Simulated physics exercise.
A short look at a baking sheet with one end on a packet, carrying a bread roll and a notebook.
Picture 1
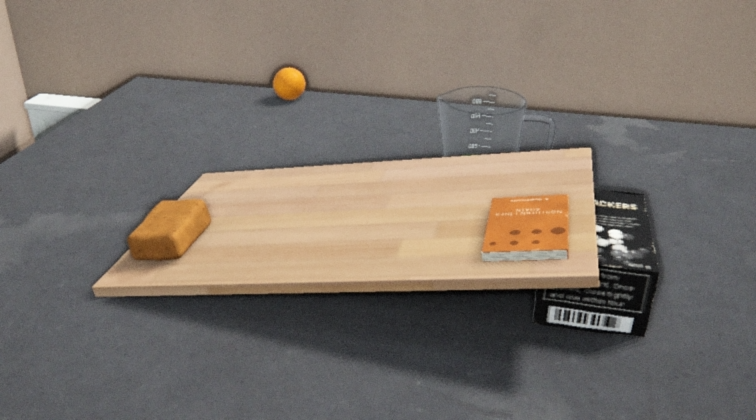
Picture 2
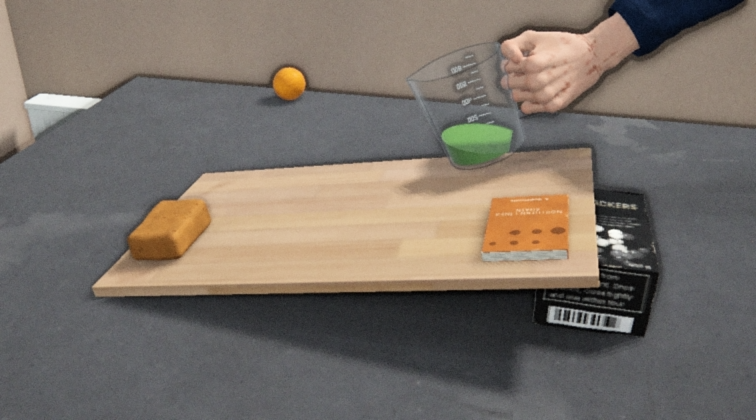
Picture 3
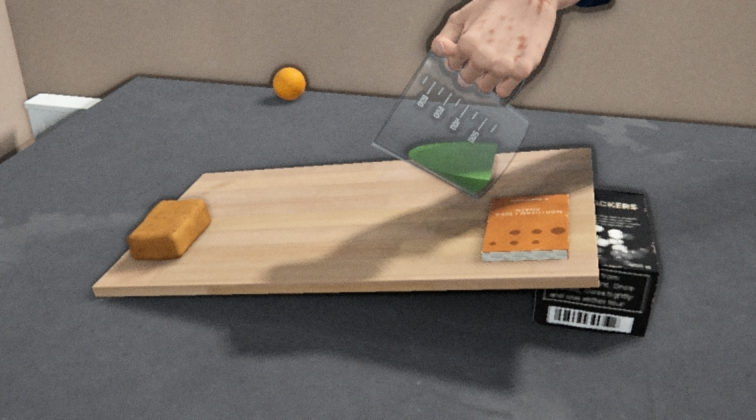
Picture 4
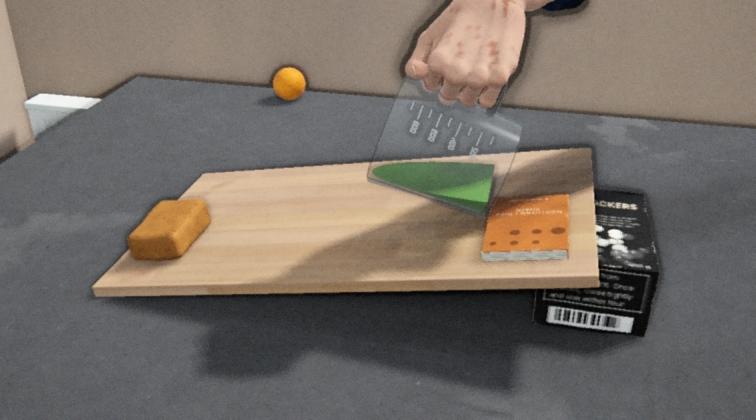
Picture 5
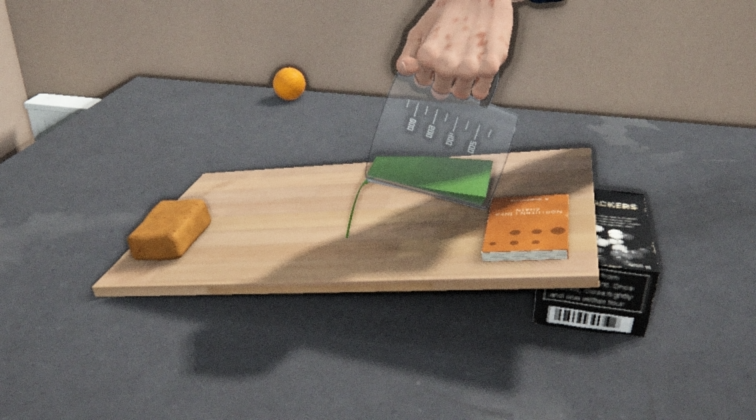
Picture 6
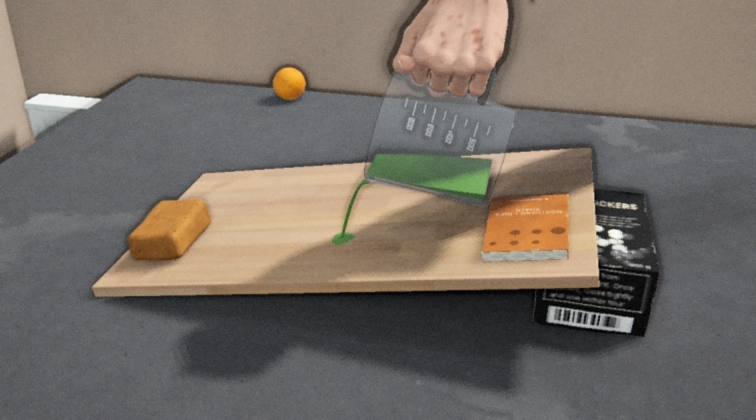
To begin with, a pale, flat panel slopes down to the left from a black packet, carrying a bread roll and an orange notebook. A hand holds a clear measuring jug of green liquid above it, tips the jug steeply leftward, and pours a thin stream onto the panel, forming a small spot.
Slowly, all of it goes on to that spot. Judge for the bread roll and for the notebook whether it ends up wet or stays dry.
Bread roll - wet, notebook - dry.
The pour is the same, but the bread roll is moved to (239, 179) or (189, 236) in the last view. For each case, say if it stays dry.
Try one: It stays clear. Try two: It gets hit.
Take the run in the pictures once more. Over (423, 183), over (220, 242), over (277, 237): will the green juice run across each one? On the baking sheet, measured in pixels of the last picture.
One: Dry. Two: In the puddle. Three: Wet.
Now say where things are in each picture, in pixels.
The baking sheet slopes down to the left; measuring jug (482, 139) nearly empty; bread roll (170, 230); notebook (527, 226), in the first picture.
Measuring jug (472, 105) tipped 25° with all of its load; bread roll (170, 230), in the second picture.
Measuring jug (450, 126) tipped 60° with all of its load; notebook (527, 226), in the third picture.
The baking sheet slopes down to the left; measuring jug (443, 147) tipped 70° with all of its load; bread roll (170, 230), in the fourth picture.
The first of it lands; measuring jug (439, 143) tipped 75° with all of its load; notebook (527, 226), in the fifth picture.
The first of it lands; measuring jug (438, 141) tipped 80° with nearly all of its load; bread roll (170, 230); notebook (527, 226), in the sixth picture.
Next, it runs down to the left; the bread roll is in it; the notebook is clear of it.
After that, it runs down to the left and off the end; the bread roll is in it; the notebook is clear of it.
Finally, it runs down to the left and off the end; the bread roll is in it; the notebook is clear of it.
